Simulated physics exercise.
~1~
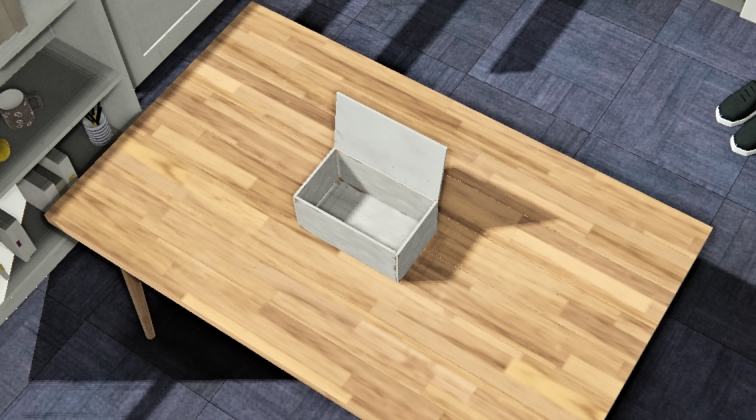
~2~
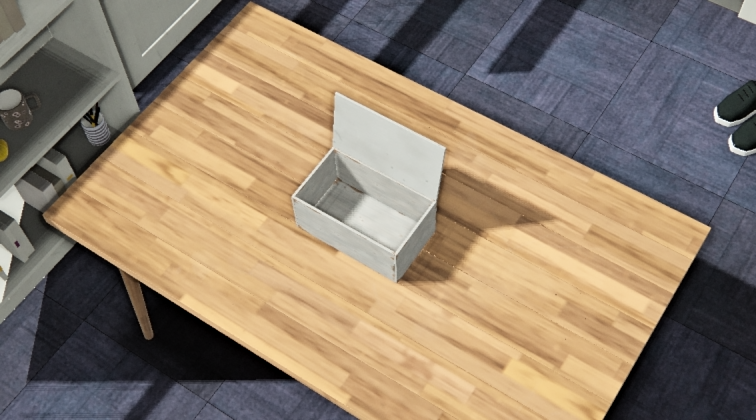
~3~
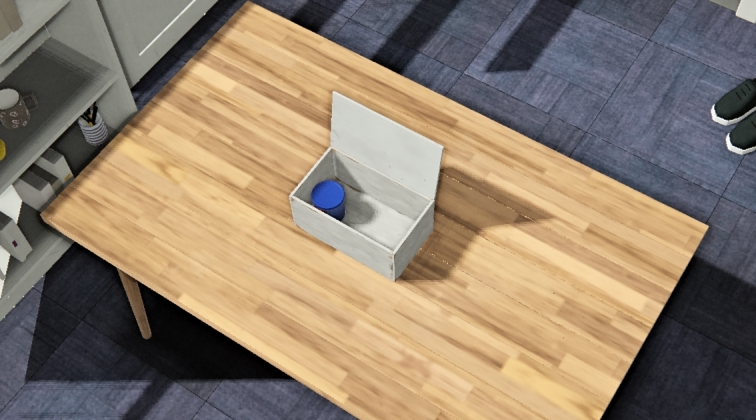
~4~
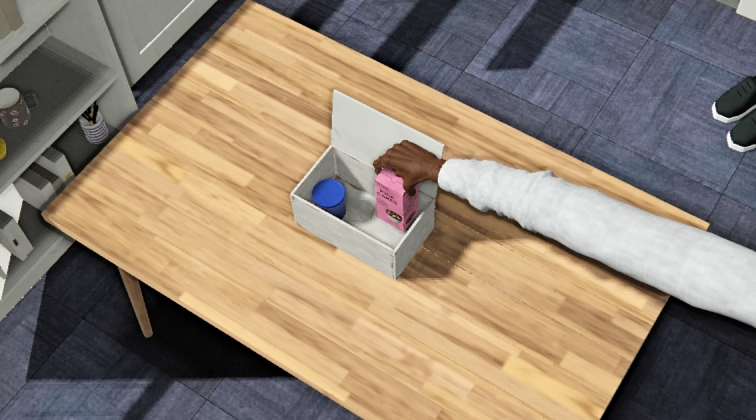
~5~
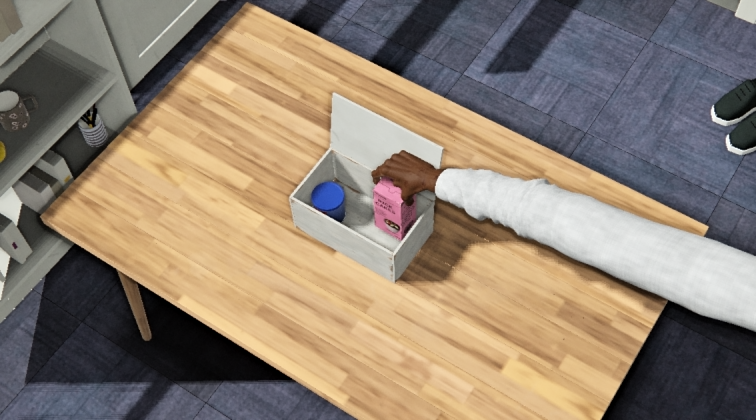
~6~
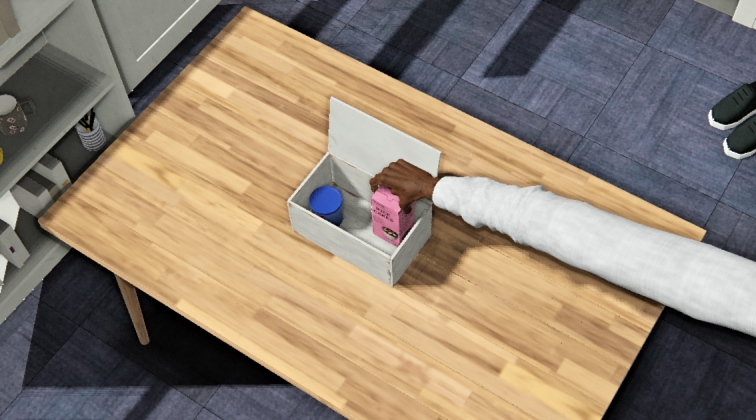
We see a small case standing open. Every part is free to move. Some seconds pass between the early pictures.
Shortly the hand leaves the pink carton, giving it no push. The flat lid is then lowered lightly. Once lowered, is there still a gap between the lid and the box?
The lid is going to stay parted from the rim.
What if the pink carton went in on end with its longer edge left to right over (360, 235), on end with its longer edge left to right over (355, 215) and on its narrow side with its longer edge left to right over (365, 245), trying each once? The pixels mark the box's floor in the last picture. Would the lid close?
First try: It gets propped open; second try: It comes fully down; third try: It comes fully down.
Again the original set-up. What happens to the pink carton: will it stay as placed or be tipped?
Simply put, the pink carton gets tilted.
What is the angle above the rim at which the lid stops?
About 20° above the rim.
Then, 1.50 s after the last picture, lid 69° above the rim.
Then, 2.60 s after the last picture, lid 32° above the rim; pink carton tipped 23° from how it was near (385, 223).
At rest, lid 22° above the rim; moved from the start, pink carton; blue tin in place. Seen from the same camera at the end, pink carton near (380, 229).
